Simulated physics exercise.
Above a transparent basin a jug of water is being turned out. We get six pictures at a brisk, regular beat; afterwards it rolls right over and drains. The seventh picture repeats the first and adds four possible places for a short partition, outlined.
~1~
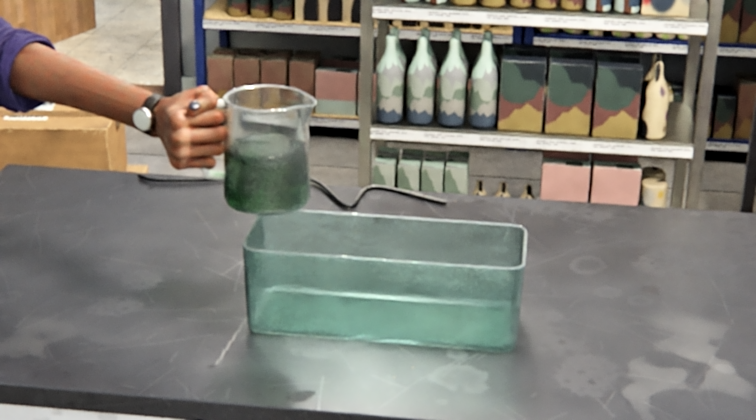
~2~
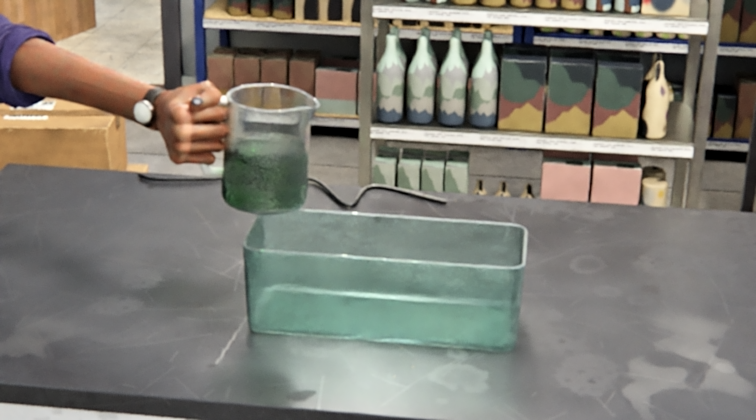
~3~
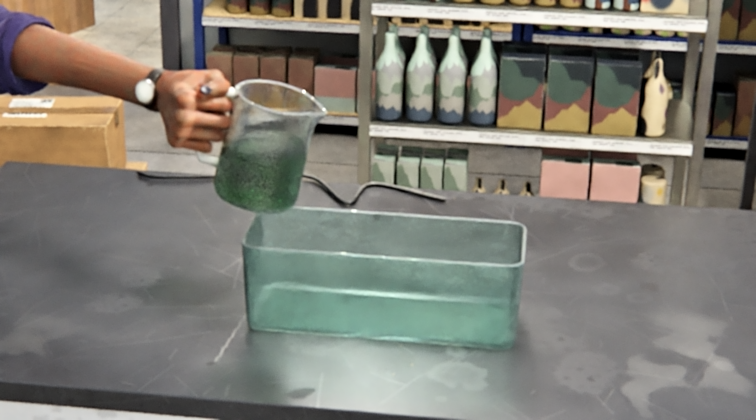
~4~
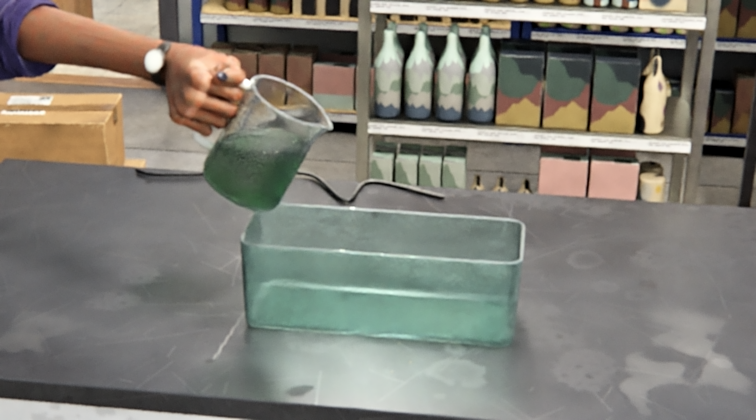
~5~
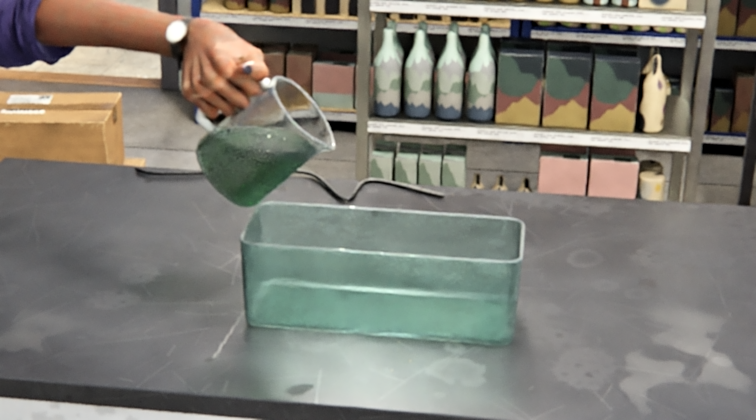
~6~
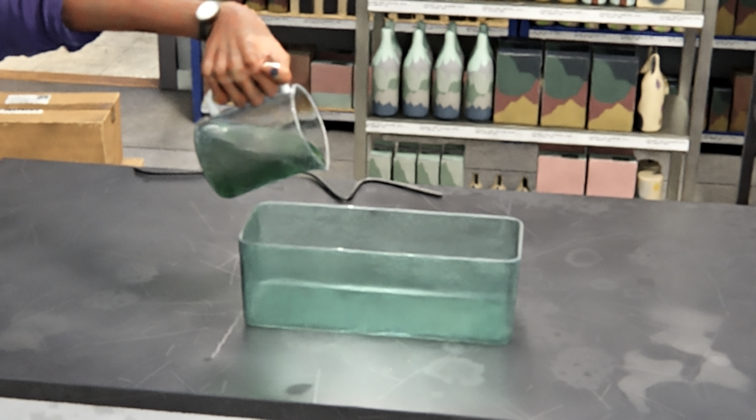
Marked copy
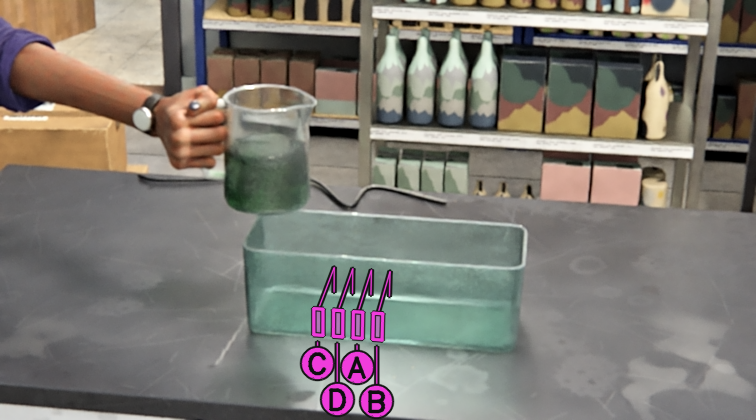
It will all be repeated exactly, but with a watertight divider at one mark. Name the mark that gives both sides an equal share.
Best: A.
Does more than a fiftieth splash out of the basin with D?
No, it does not.
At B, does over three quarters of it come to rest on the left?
Yes.
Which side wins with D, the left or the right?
The right one.
On the marked copy, A at (357, 345); B at (376, 346); C at (317, 341); D at (337, 343).
Choosing A, about 51 % ends left of the wall and 48 % right of it.
Choosing B, about 85 % ends left of the wall and 10 % right of it; 5 % is lost outside.
Choosing C, about 6 % ends left of the wall and 94 % right of it.
Choosing D, about 5 % ends left of the wall and 94 % right of it.
